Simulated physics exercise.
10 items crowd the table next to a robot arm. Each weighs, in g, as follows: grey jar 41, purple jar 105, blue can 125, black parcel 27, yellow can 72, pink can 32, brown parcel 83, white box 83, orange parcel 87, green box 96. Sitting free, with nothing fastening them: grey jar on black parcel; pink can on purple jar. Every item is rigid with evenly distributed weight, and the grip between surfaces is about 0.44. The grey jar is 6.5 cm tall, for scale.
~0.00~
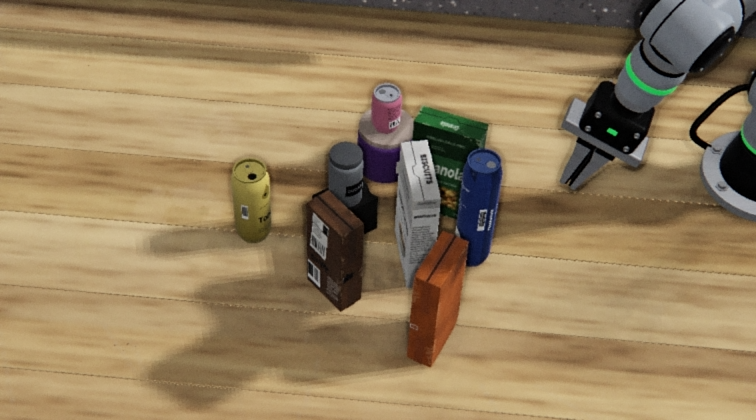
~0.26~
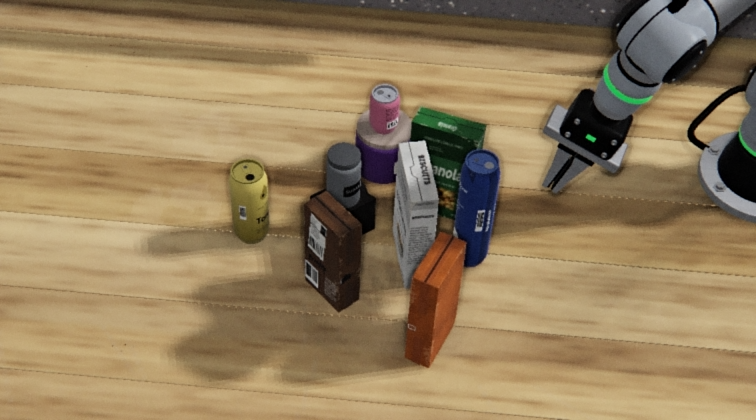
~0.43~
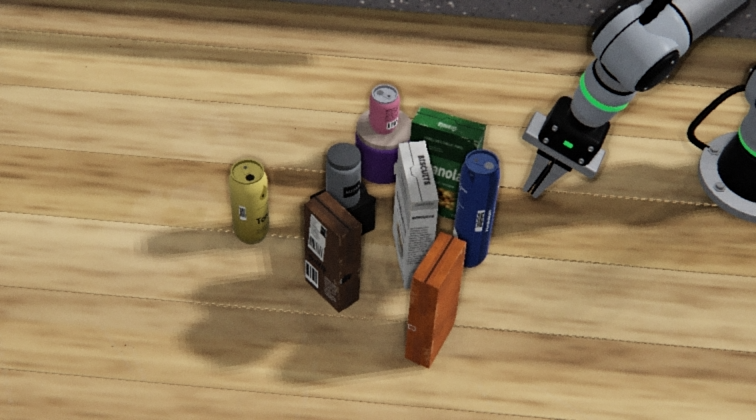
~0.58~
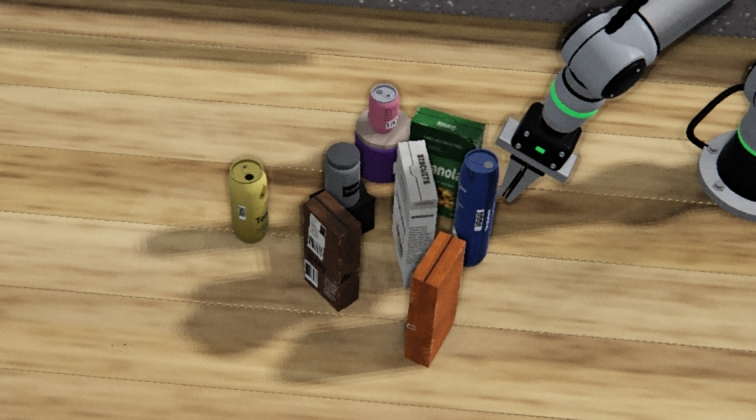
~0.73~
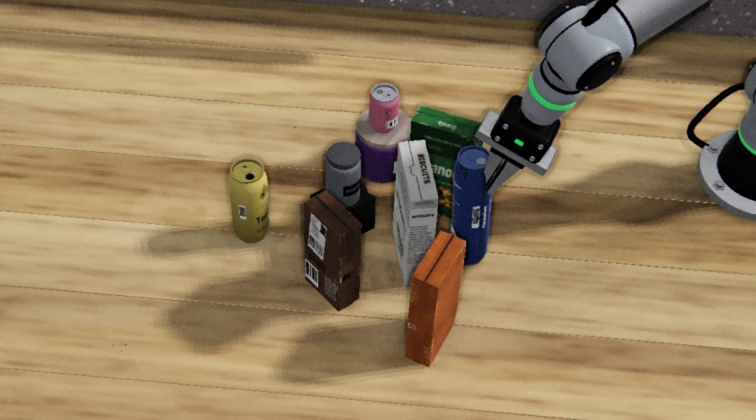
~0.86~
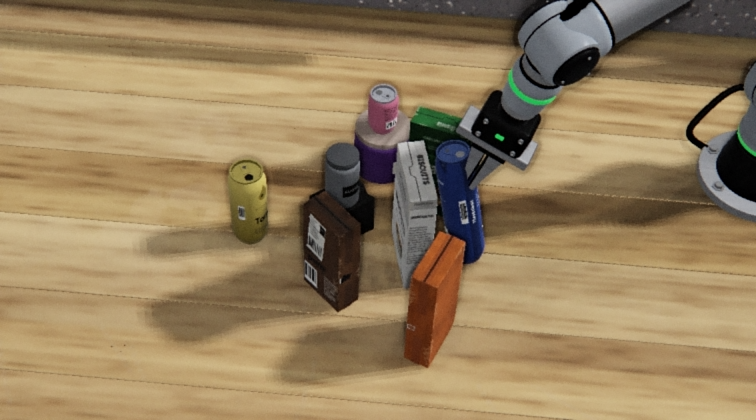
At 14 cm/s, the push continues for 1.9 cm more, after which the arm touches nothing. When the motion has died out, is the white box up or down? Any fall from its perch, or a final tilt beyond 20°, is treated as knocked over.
I'd say the white box finishes fallen over.
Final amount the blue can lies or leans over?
About 90°.
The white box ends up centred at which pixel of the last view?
(360, 266).
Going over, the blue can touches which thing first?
That would be the white box.
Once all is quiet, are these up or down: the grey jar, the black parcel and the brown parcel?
Grey jar erect, black parcel erect, brown parcel toppled.
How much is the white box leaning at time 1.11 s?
Tilt: Around 15°.
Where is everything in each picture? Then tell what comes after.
The first picture shows gripper tip (579, 156), blue can (477, 211) not leaning; white box (416, 216).
The second picture shows gripper tip (560, 161), blue can (475, 211) not leaning; grey jar (344, 175), purple jar (384, 145).
The third picture shows gripper tip (540, 167), blue can (475, 212) not leaning; black parcel (343, 213), yellow can (250, 203).
The fourth picture shows gripper tip (514, 171), blue can (474, 211) not leaning; pink can (383, 110), brown parcel (332, 253).
The fifth picture shows gripper tip (494, 164), blue can (471, 208) tipped 3°; orange parcel (435, 300), green box (444, 165).
The sixth picture shows gripper tip (476, 159), blue can (461, 205) tipped 11°; white box (413, 216).
By 1.11 s, white box and blue can touch at 0.90 s; tilt blue can 30°, white box 14°.
By 1.41 s, grey jar and white box touch at 1.15 s; brown parcel and white box touch at 1.20 s; tilt blue can 90°, white box 62°, brown parcel 39°.
By 1.86 s, black parcel and blue can touch at 1.70 s; tilt brown parcel 90°, blue can 90°, white box 75°.
In the end blue can, white box and brown parcel are over (lying or leaning past 20°); 7 still stand.
